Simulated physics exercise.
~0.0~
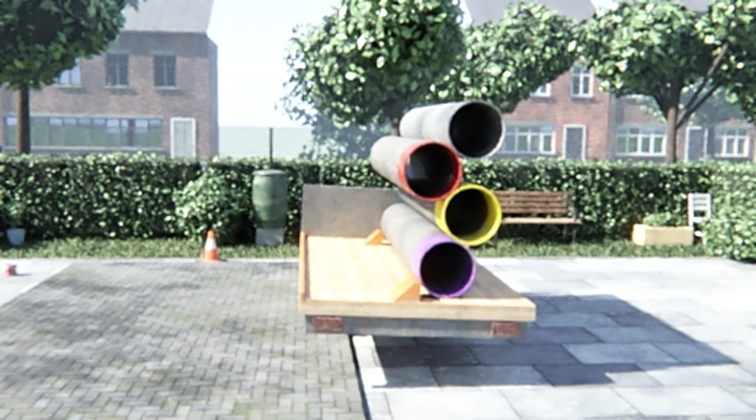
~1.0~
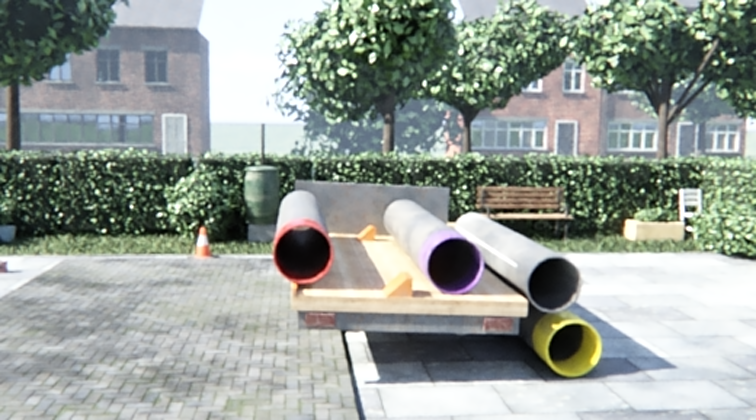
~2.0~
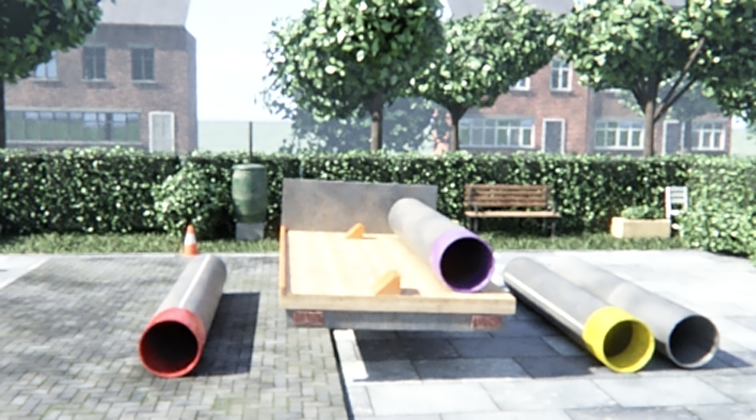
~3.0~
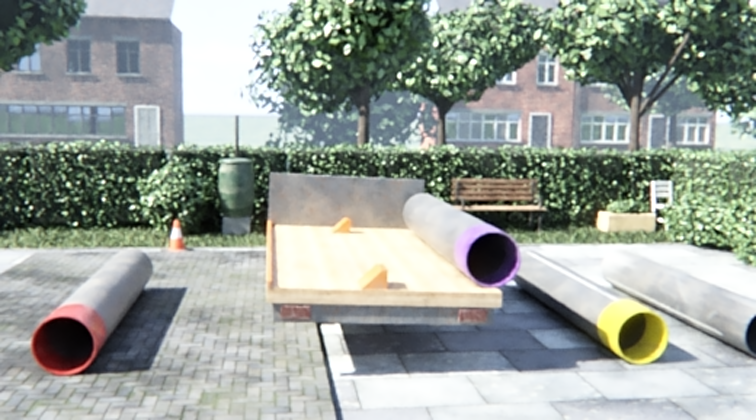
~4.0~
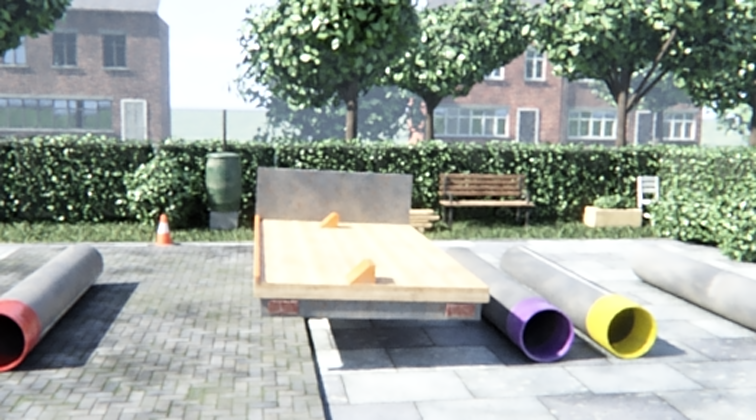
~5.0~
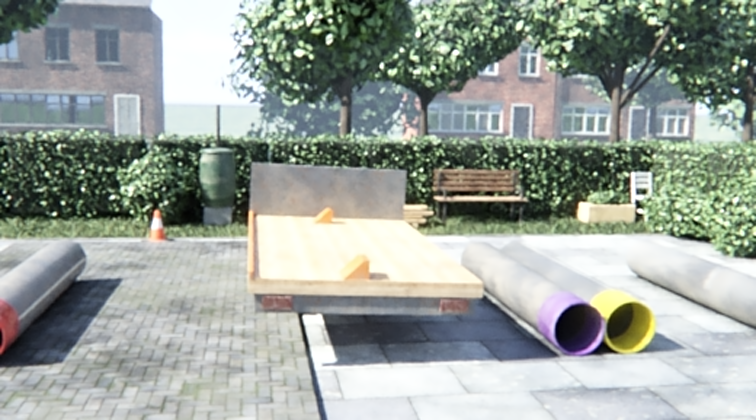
Four hollow pipes, three with red, yellow and purple rims and one plain grey, sit stacked at the right side of a low flat trailer seen from its tail, with a hedge and brick houses behind. The stack collapses, the yellow and grey pipes tumbling off the right side while the red one heads left across the deck. Red drops over the left edge and rolls away over the paving. Purple, left alone on the deck, rolls slowly right and falls too. It settles beside yellow, leaving the deck bare except for its orange wedges.
